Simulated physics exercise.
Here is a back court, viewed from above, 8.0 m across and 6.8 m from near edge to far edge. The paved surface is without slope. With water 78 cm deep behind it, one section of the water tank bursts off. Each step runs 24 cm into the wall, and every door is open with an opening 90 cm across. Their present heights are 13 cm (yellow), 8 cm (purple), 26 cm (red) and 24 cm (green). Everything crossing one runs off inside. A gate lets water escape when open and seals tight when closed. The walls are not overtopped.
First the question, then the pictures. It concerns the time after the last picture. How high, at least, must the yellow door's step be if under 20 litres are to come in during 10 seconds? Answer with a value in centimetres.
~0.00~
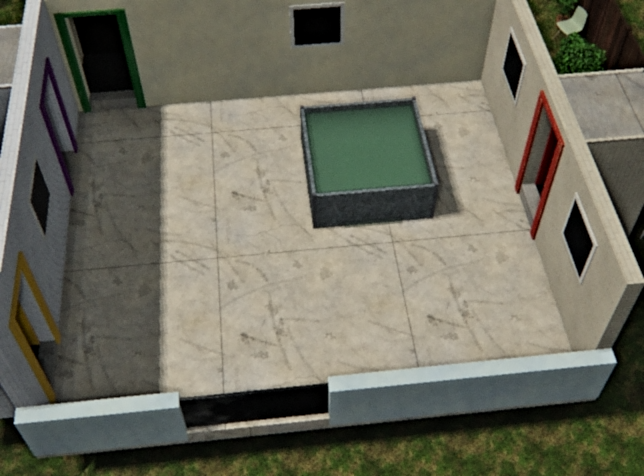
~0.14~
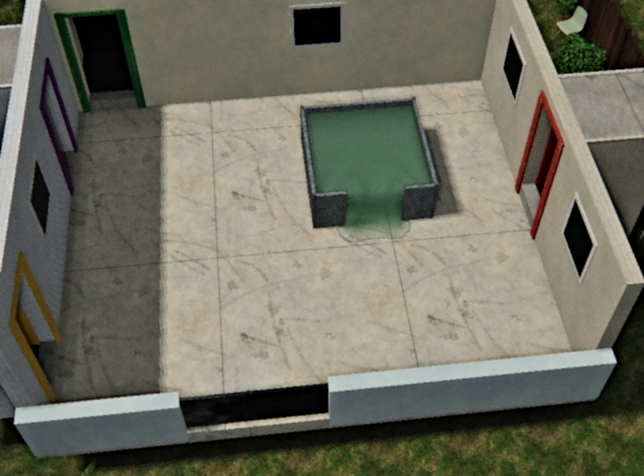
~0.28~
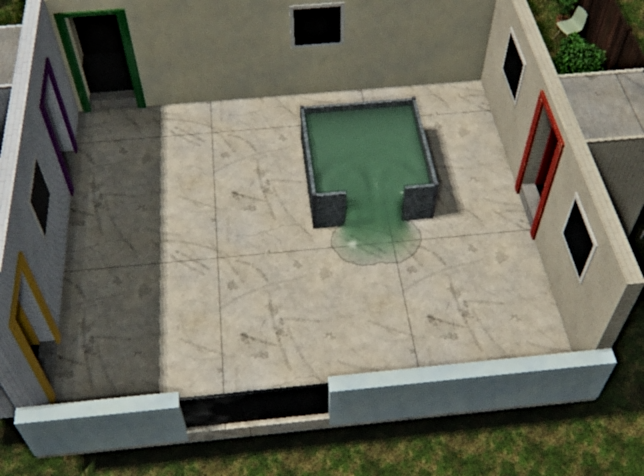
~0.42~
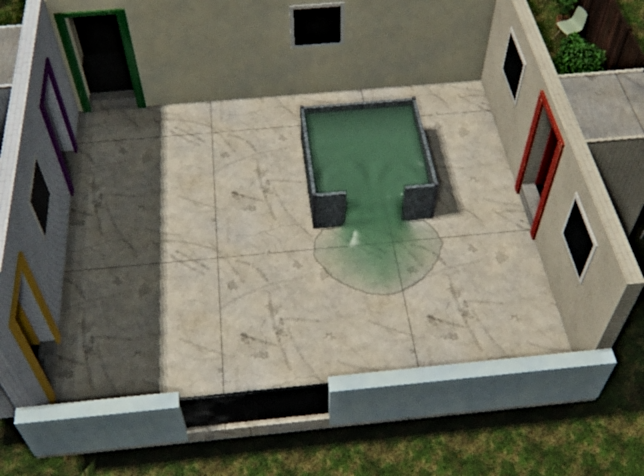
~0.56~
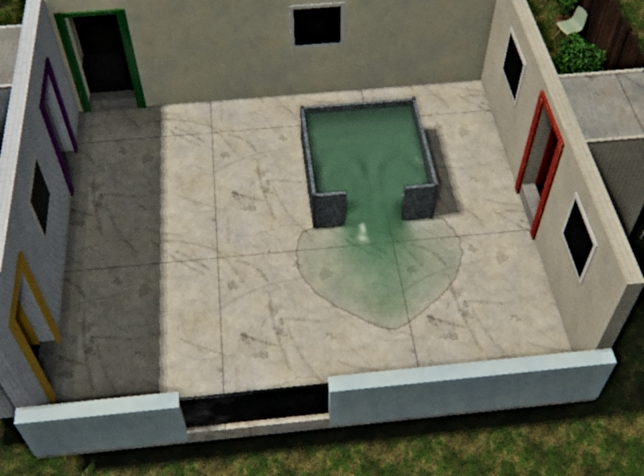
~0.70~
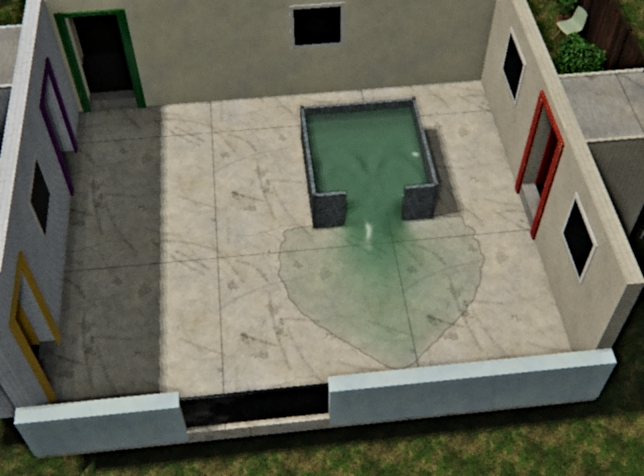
I would say about 13.5 cm.
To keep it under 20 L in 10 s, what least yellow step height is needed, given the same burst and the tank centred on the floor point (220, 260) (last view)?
New minimum height: Approx. 21 cm.
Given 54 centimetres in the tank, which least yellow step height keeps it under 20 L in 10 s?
About 7.5 cm.
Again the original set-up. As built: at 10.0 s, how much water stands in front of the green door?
A ruler would read roughly 10.0 cm.
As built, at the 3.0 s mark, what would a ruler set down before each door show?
In cm: Yellow 6, purple 0, red 1, green 0.
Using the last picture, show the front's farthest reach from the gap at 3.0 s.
Around pixel (50, 432).
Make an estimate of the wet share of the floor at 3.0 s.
About 35 per cent.
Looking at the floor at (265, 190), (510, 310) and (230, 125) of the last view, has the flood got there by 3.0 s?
Status: Clear / submerged / clear.
After 1.4 s water covers 25 % of the floor, deepest (43 cm) near (371, 229); it has not reached the yellow door.
After 3.0 s water covers 35 % of the floor, deepest (32 cm) near (577, 378); 6 cm at the yellow door, 0 litres in over its 13 cm step.
After 10.0 s water covers 90 % of the floor, deepest (11 cm) near (483, 97); 9 cm at the yellow door, 24 litres in over its 13 cm step.
At the yellow door as built, the water arrived by 3.0 s and peaked near 19 cm at 3.8 s.
Run again over the same 10 s with other heights there, 41 litres in over 11.5 cm, 9 litres over 15.5 cm. The limit of 20 litres is kept from about 13.5 cm up.
